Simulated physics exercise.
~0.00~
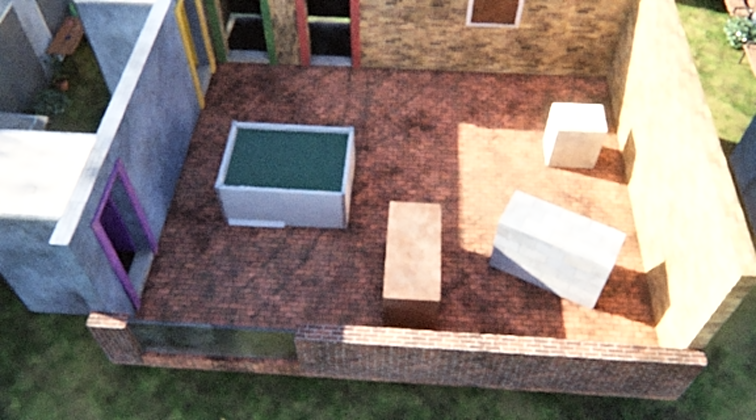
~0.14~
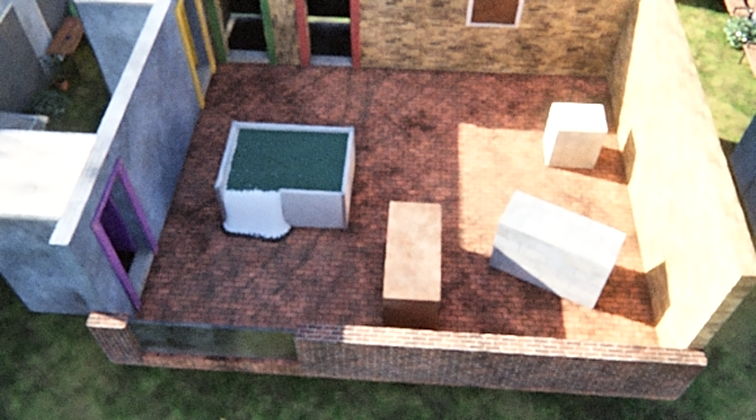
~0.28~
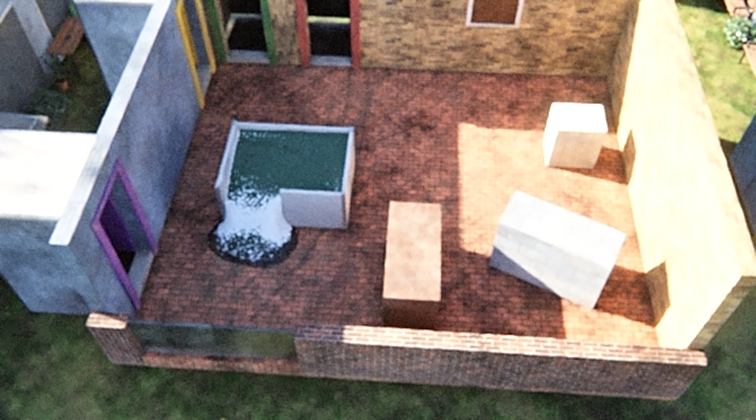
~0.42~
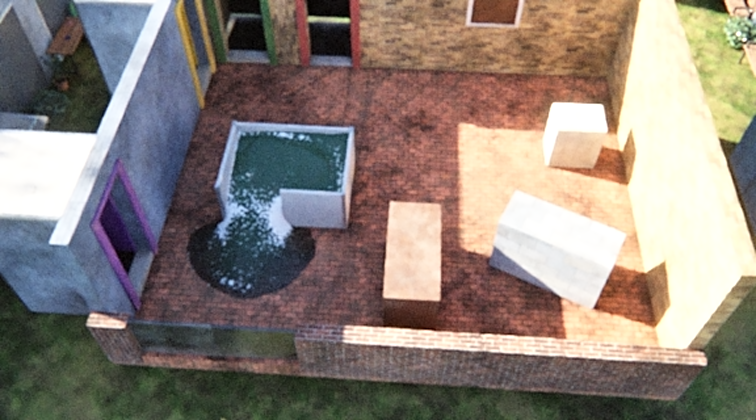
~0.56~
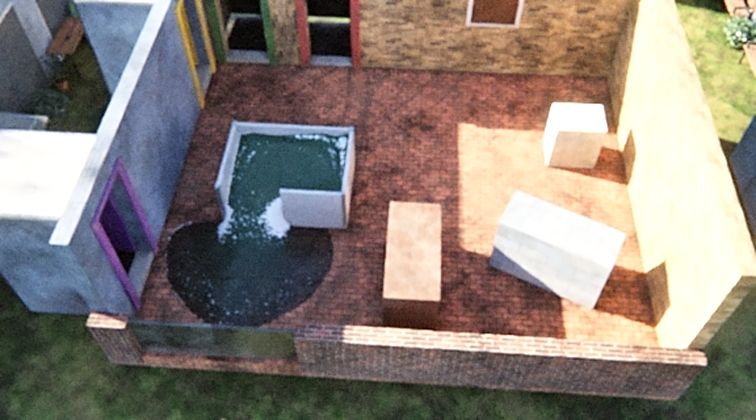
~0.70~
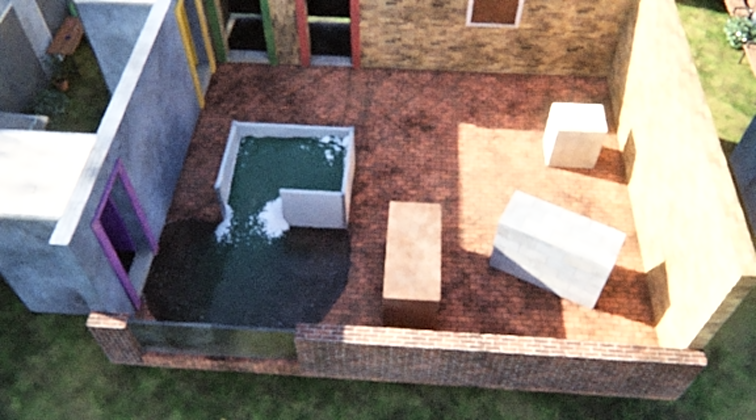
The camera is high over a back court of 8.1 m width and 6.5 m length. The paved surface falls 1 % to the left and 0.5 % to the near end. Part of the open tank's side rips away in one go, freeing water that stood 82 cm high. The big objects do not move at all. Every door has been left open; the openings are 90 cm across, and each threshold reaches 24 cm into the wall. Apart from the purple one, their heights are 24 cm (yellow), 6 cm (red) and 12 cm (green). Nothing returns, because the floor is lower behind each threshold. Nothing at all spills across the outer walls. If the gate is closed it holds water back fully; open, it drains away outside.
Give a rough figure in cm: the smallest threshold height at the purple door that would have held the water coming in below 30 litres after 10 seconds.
23 cm.
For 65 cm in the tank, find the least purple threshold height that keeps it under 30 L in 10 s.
18 cm.
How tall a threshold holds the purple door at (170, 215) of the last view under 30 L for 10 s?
Around 7.0 cm would do it.
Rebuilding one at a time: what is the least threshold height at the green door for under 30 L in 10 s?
At the green door it takes roughly 8.0 centimetres.
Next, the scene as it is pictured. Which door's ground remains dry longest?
Last: Red.
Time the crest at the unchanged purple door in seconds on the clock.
2.2 s.
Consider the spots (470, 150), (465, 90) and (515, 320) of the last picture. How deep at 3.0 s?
Depth: About 0, 0, 3 cm.
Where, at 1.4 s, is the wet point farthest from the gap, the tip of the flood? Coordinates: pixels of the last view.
Front tip: Approx. (398, 357) px.
After 1.4 s water covers 15 % of the floor, deepest (60 cm) near (128, 341); 26 cm at the purple door, 0 litres in over its 17 cm threshold.
After 3.0 s water covers 30 % of the floor, deepest (28 cm) near (377, 323); 24 cm at the purple door, 61 litres in over its 17 cm threshold.
After 10.0 s water covers 85 % of the floor, deepest (12 cm) near (128, 341); 11 cm at the purple door, 79 litres in over its 17 cm threshold.
At the purple door as built, the water arrived by 0.7 s and peaked near 30 cm at 2.2 s.
Run again over the same 10 s with other heights there, 49 litres in over 20 cm, 9 litres over 27.5 cm. The limit of 30 litres is kept from about 23 cm up.
